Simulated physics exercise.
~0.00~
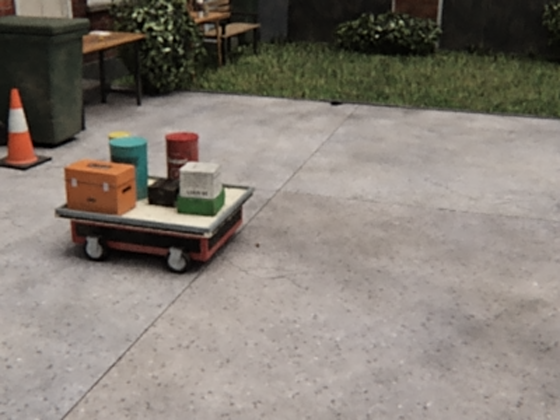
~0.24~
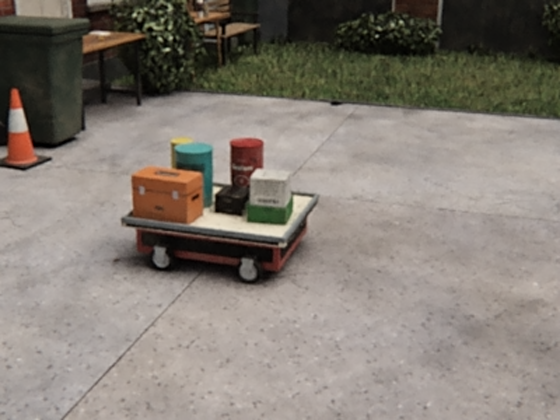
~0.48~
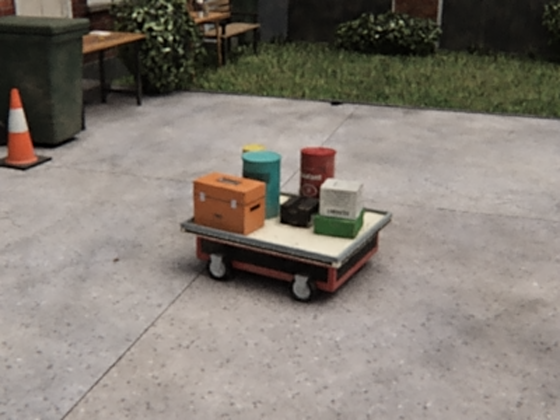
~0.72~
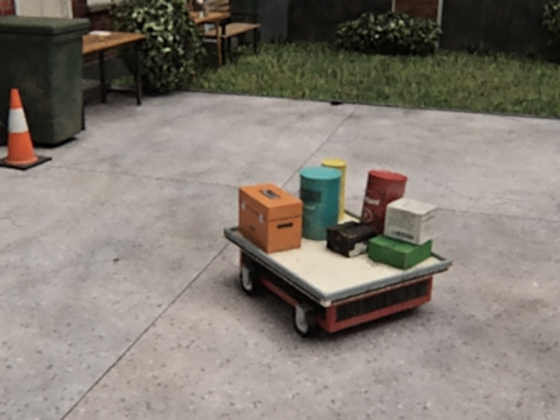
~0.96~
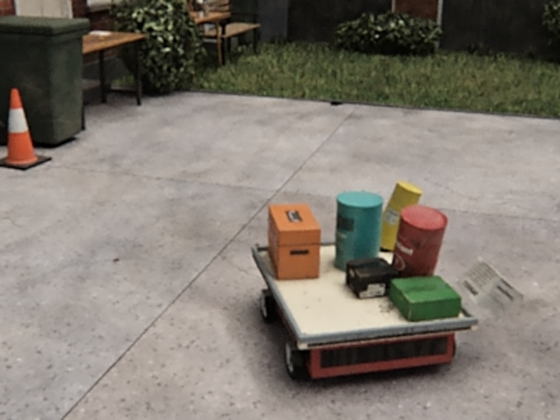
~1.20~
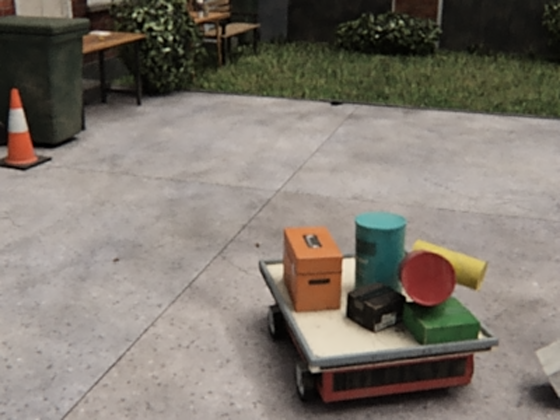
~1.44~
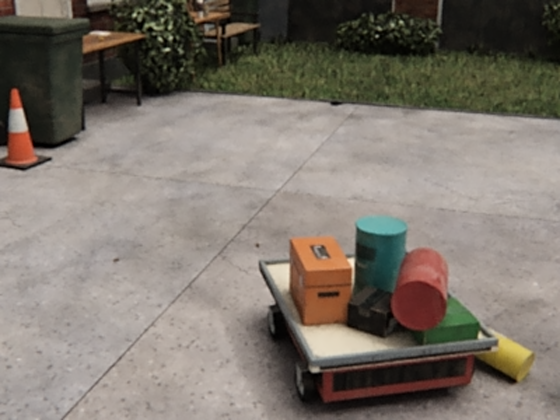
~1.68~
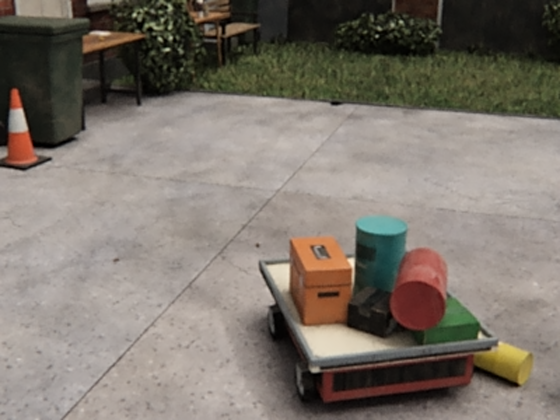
On a paved yard beside some grass, a loaded flat cart rolled right and swung toward the viewer, spilling a white box and then a yellow canister onto the ground, and stopped with its red pail toppled against the green parcel.
